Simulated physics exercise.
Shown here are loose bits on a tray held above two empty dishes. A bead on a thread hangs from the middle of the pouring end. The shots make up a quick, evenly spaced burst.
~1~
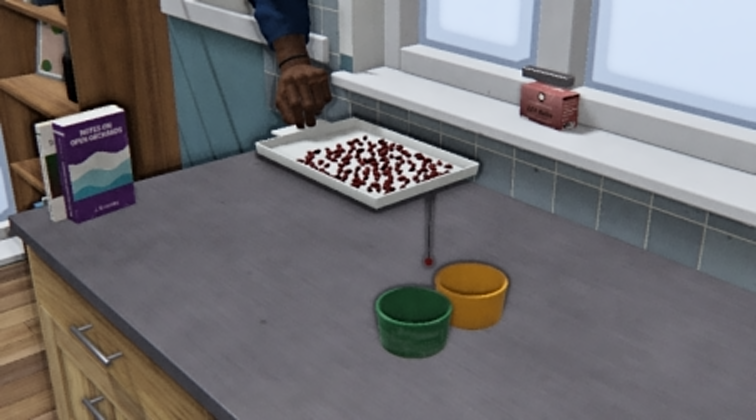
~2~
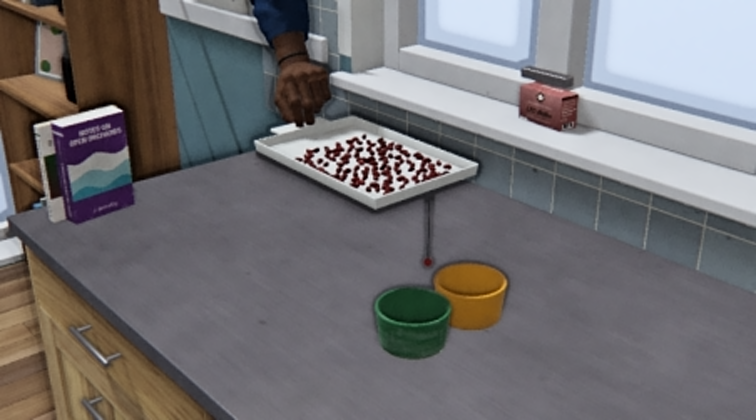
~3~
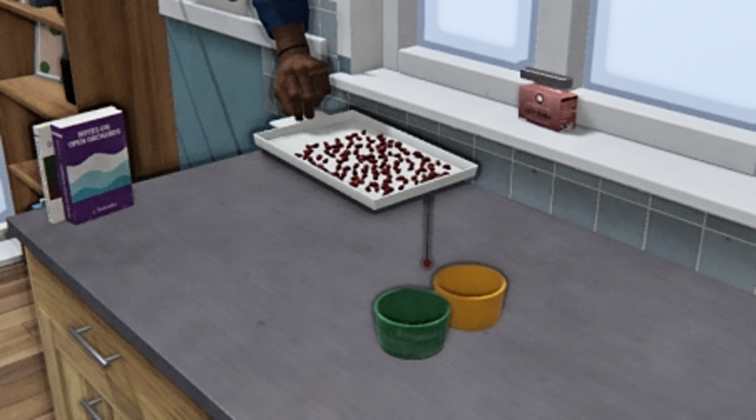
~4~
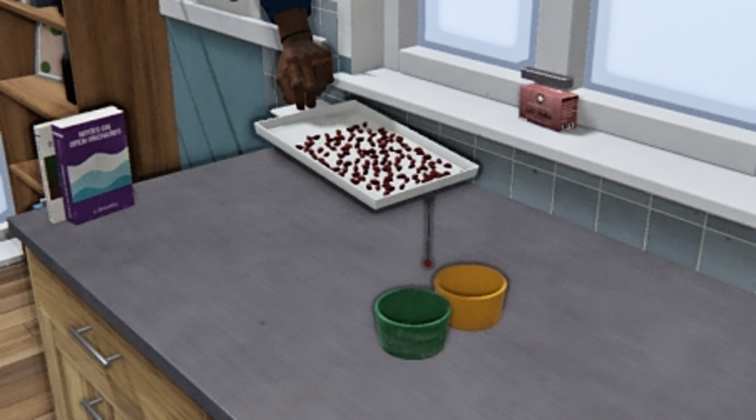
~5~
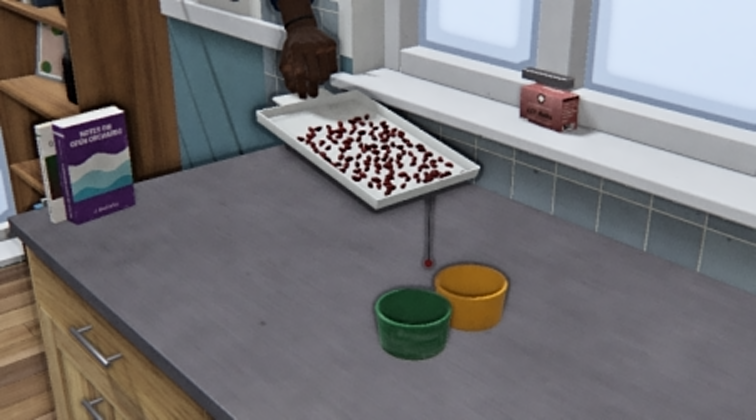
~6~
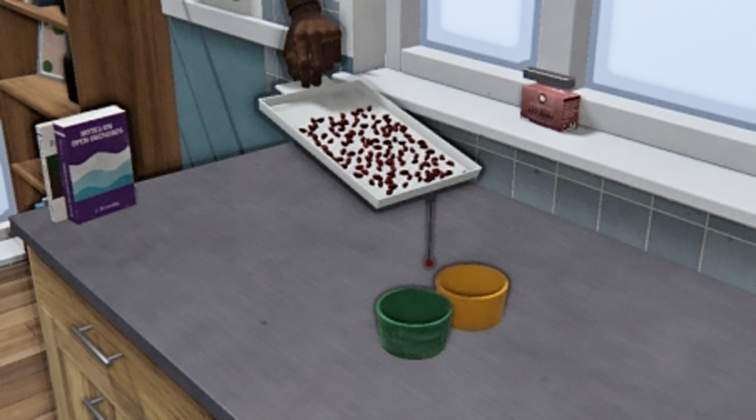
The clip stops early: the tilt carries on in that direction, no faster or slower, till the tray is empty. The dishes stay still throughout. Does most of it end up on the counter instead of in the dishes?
No, most of it goes into the dishes.
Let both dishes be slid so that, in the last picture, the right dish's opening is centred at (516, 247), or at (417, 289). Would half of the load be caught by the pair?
Short of half and then Short of half.
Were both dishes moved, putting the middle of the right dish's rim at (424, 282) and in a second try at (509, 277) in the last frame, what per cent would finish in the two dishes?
It comes to roughly 20 per cent in one try and roughly 70 per cent in the next.
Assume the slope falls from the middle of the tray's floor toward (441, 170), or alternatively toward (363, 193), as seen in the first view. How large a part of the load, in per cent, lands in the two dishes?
In turn, 20 percent and then 20 percent.
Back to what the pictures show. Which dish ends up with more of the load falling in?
The fuller one is the right side.
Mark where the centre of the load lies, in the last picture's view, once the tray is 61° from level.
The load is centred near (431, 162).
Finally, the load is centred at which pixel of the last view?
Centre at rest, last view: Approx. (472, 313).
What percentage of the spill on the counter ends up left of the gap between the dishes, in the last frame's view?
Reading: Around 10 %.
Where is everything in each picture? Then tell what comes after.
Corners of the pouring end (376, 197) and (477, 164), level; middle of the load (375, 164), kidney beans; left dish (439, 334); right dish (496, 306); bead on its thread (429, 262), in the first frame.
Corners of the pouring end (375, 198) and (476, 164), level; middle of the load (374, 163), in the second frame.
Corners of the pouring end (375, 199) and (475, 166), tipped barely, level across its low end; middle of the load (373, 161), in the third frame.
Corners of the pouring end (376, 199) and (477, 166), tipped a little, level across its low end; middle of the load (374, 157), in the fourth frame.
Corners of the pouring end (378, 199) and (478, 167), tipped a little, level across its low end; middle of the load (376, 152), in the fifth frame.
Corners of the pouring end (379, 198) and (479, 167), tipped clearly, level across its low end; middle of the load (378, 147); left dish (439, 336); right dish (496, 308), in the sixth frame.
Just after the last frame, tray tipped steeply; almost all on the tray; just a few in the right dish; about a tenth in the air.
A moment on, tray tipped past a quarter turn; the larger part on the tray; just a few in the left dish; about a tenth in the right dish; just a few outside both; just a few in the air.
Further on, tray tipped past a quarter turn; roughly a quarter in the left dish; roughly two thirds in the right dish; roughly a quarter outside both.
When it is over, tray tipped past a quarter turn; roughly a quarter in the left dish; roughly two thirds in the right dish; roughly a quarter outside both.
